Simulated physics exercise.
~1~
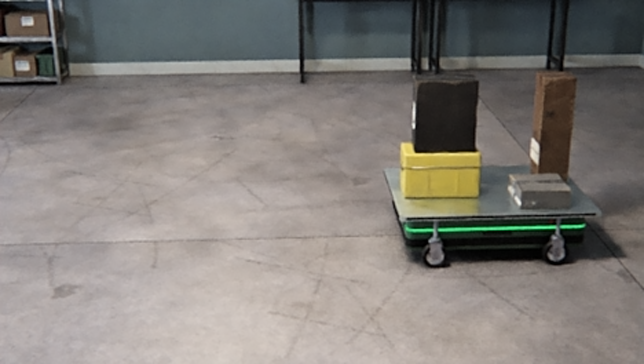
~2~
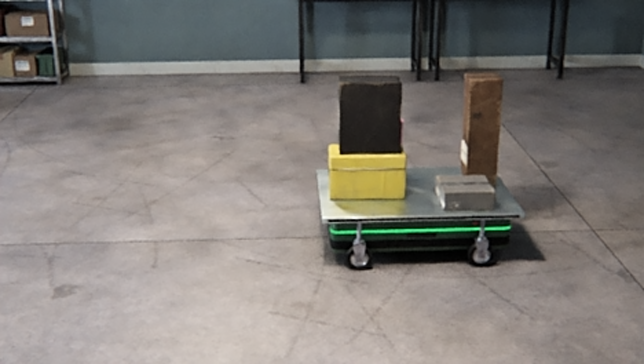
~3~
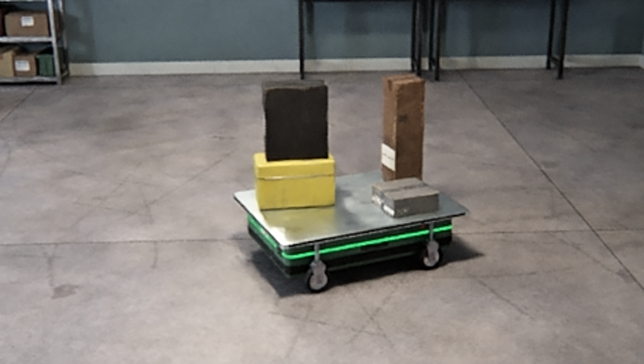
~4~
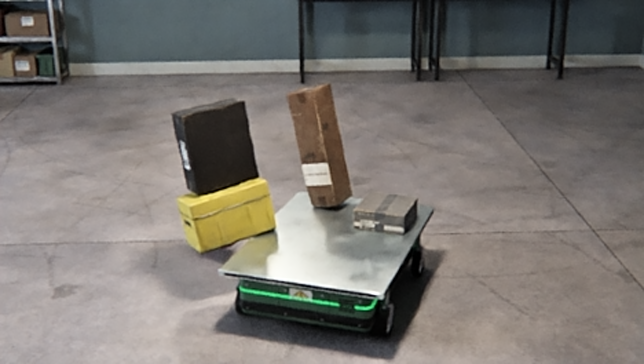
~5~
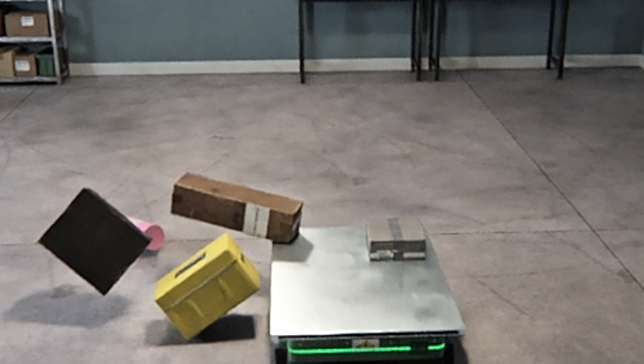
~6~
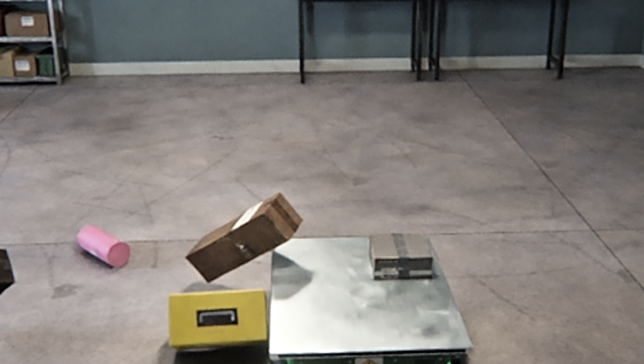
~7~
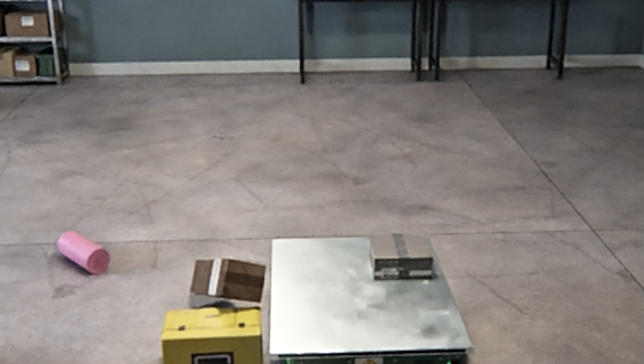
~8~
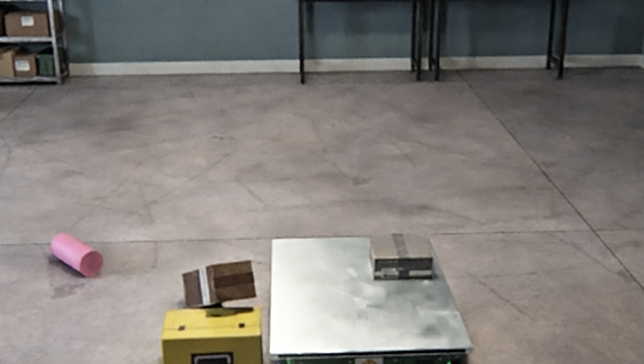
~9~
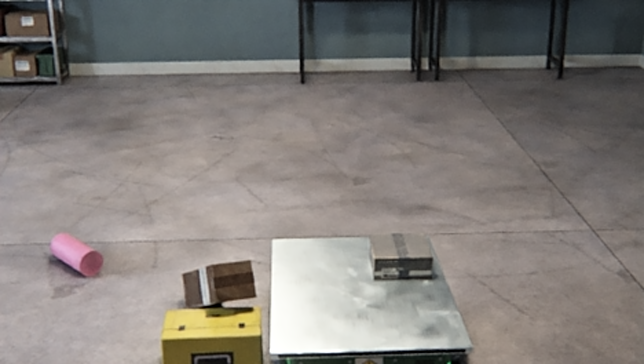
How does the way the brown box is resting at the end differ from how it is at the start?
At the start the brown box stands upright on the cart's deck, but at the end it is lying on its side, off the cart by the yellow toolbox.
